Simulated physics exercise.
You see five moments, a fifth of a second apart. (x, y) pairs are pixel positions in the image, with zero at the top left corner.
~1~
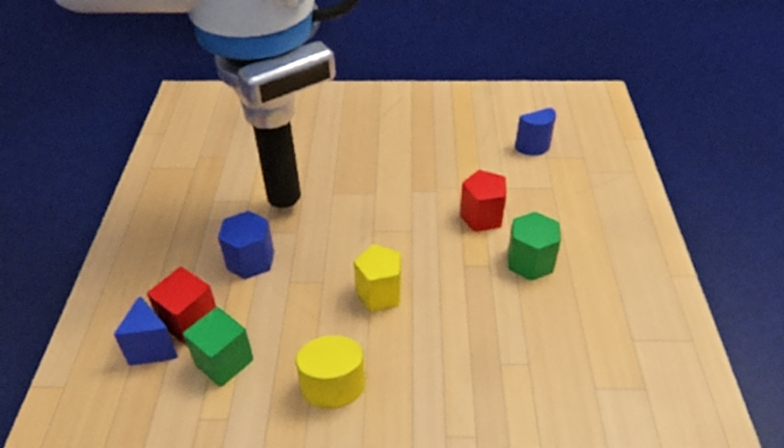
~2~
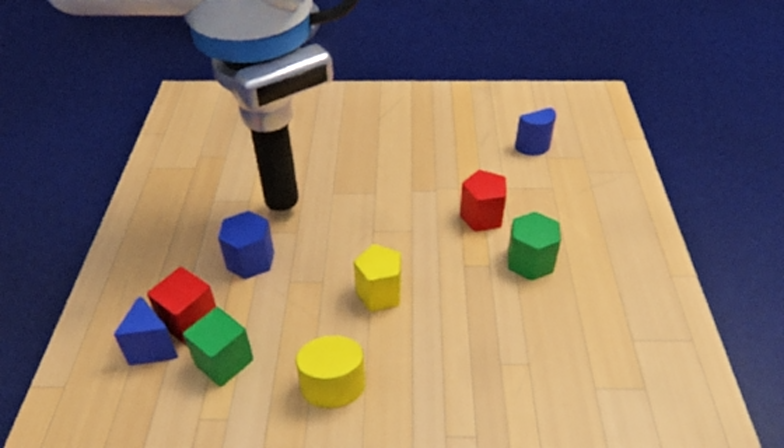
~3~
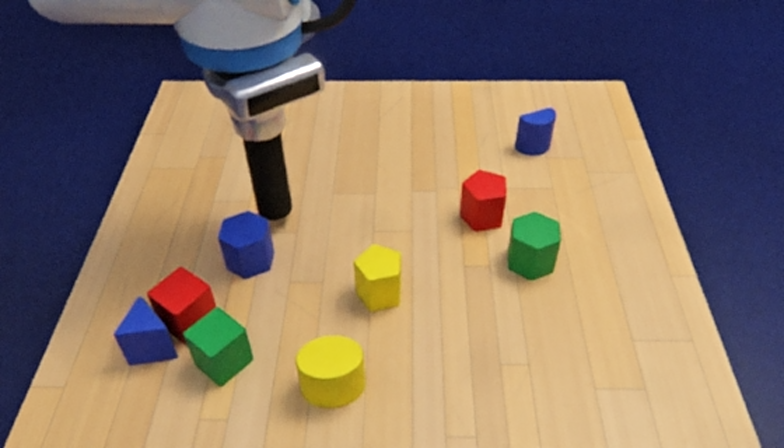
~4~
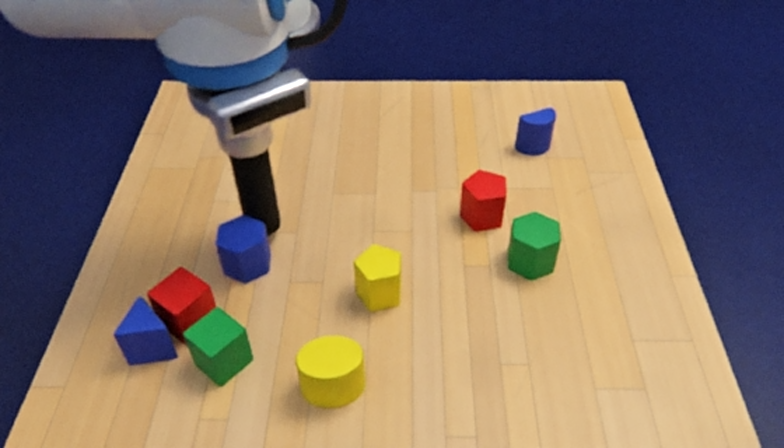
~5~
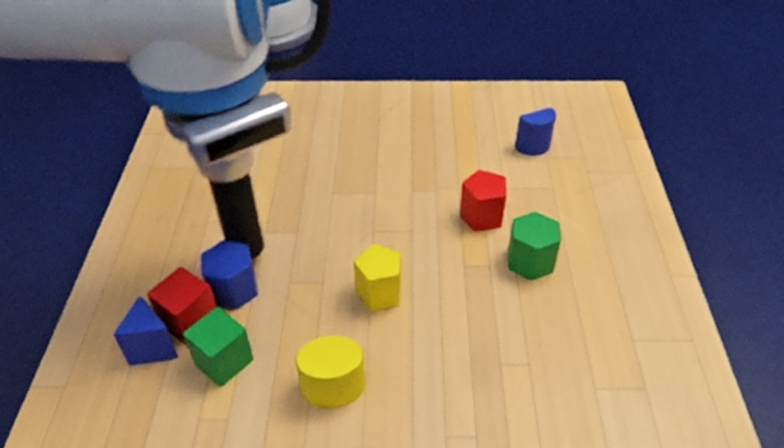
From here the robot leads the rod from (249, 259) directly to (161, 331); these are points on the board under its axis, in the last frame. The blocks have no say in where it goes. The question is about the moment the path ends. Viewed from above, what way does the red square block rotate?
From above, the red square block will be seen to turn clockwise.
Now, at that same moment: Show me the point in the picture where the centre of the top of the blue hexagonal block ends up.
It should be at about (213, 296).
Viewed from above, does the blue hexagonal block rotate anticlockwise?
I'd say yes.
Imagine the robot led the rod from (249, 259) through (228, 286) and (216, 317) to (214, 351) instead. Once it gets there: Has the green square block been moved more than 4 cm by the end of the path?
Going by the path, yes.
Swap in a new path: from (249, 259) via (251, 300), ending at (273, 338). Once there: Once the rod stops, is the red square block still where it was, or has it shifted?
By the time the path is finished, it has moved at least a centimetre.
On the path given first. Halfway along, rod at (203, 283); blue triangle at (123, 329), turned 20° clockwise; red square block at (162, 313), turned 30° clockwise; green square block at (216, 334); blue hexagonal block at (214, 292), turned 40° anticlockwise.
At the end, rod at (156, 320); blue triangle at (116, 334), turned 20° clockwise; red square block at (159, 333), turned 30° clockwise; green square block at (220, 336), turned 20° clockwise; blue hexagonal block at (213, 296), turned 60° anticlockwise.
